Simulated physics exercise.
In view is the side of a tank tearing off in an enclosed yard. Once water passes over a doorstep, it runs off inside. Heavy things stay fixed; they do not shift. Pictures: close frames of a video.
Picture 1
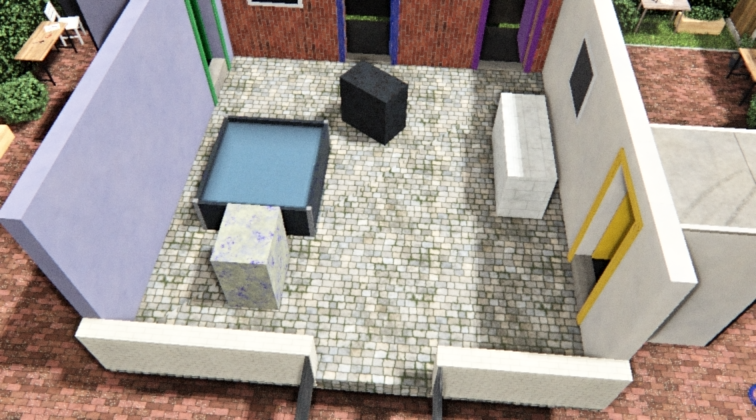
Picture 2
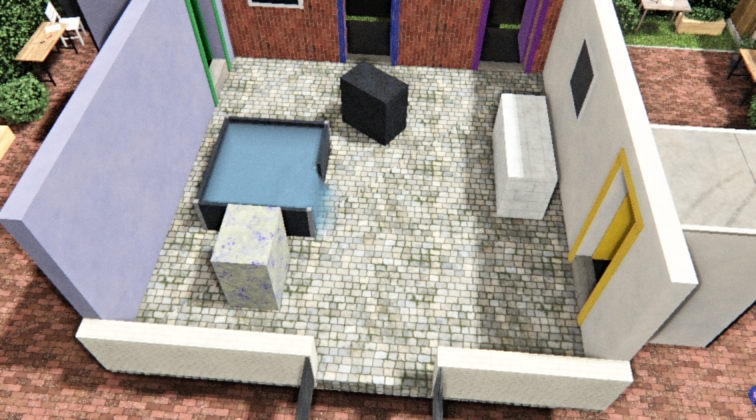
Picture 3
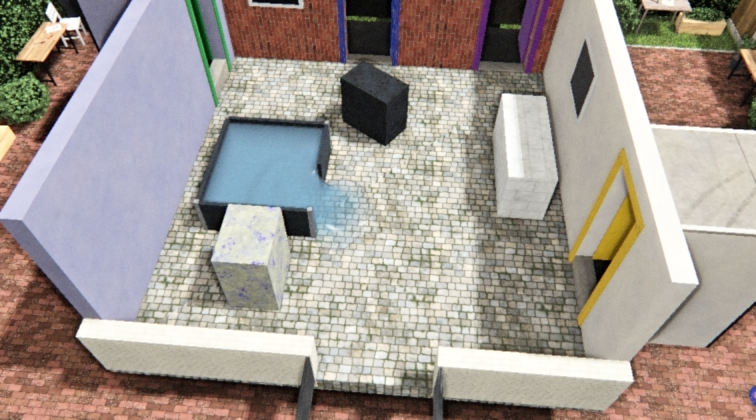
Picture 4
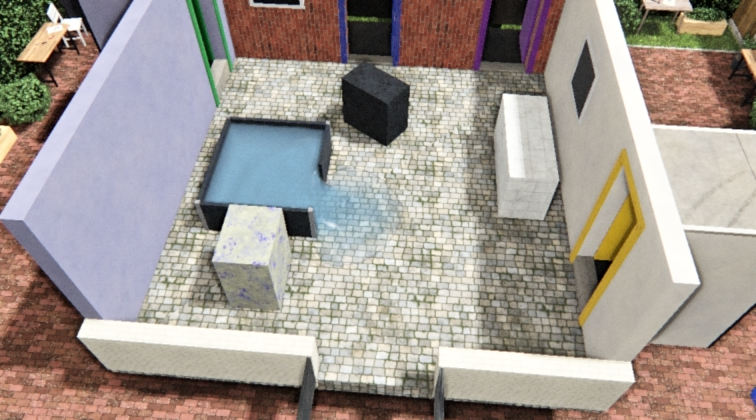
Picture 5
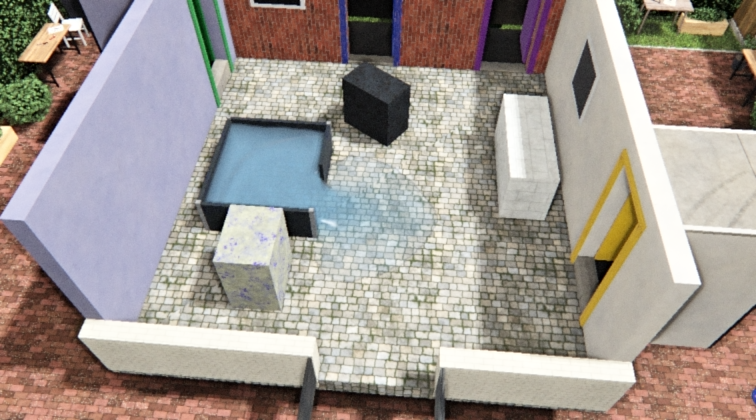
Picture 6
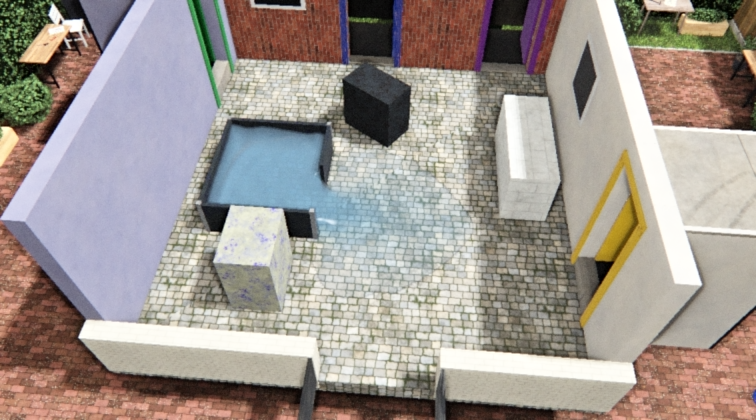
The clip shows a dark-walled tank of blue water in an enclosed paved yard; an opening appears in its right side, and water pours out and spreads rightward across the paving while the surrounding blocks stay still.
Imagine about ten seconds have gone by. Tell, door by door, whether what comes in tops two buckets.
Blue door: No more than two buckets; purple door: More than two buckets; green door: No more than two buckets; yellow door: No more than two buckets.
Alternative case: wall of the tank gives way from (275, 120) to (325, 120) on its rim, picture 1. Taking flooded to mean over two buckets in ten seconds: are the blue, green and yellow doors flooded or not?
Checking each in turn: Blue clears the cutoff, green falls below the cutoff, yellow falls below the cutoff.
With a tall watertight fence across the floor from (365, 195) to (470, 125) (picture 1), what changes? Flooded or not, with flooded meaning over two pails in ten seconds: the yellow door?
Here's how it goes: The yellow door remains below.
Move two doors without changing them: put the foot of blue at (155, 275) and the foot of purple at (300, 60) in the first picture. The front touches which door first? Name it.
It's the yellow-painted one.
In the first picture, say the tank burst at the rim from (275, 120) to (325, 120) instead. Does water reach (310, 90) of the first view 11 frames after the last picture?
Verdict: Under water.
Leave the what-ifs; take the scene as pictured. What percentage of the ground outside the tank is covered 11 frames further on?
It should be close to 40 %.
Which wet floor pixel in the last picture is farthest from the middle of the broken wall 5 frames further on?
Roughly (565, 275).
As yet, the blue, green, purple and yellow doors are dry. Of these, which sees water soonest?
I'd say it's the one in yellow.
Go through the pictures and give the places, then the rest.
The water tank at (266, 163) is whole and still, in the first frame.
The front is at (330, 188), out from the gap at (315, 203), in the second frame.
Water pours out at (315, 205) and has run to (362, 196), in the third frame.
The front is at (396, 205), out from the gap at (316, 206), in the fourth frame.
Water pours out at (317, 206) and has run to (430, 216), in the fifth frame.
The front is at (466, 231), out from the gap at (317, 206), in the sixth frame.
A moment on, water covers 30 % of the floor; the blue door not reached, the purple door not reached, the green door not reached, the yellow door not reached.
Next, water covers 40 % of the floor; the blue door not reached, the purple door not reached, the green door not reached, the yellow door wet at the sill, nothing in.
Then, water covers 50 % of the floor; the blue door not reached, the purple door under two buckets in, the green door not reached, the yellow door wet at the sill, nothing in.
Later, water covers 65 % of the floor; the blue door wet at the sill, nothing in, the purple door over two buckets in, the green door not reached, the yellow door wet at the sill, nothing in.
In the end, water covers 90 % of the floor; the blue door wet at the sill, nothing in, the purple door over two buckets in, the green door wet at the sill, nothing in, the yellow door wet at the sill, nothing in.
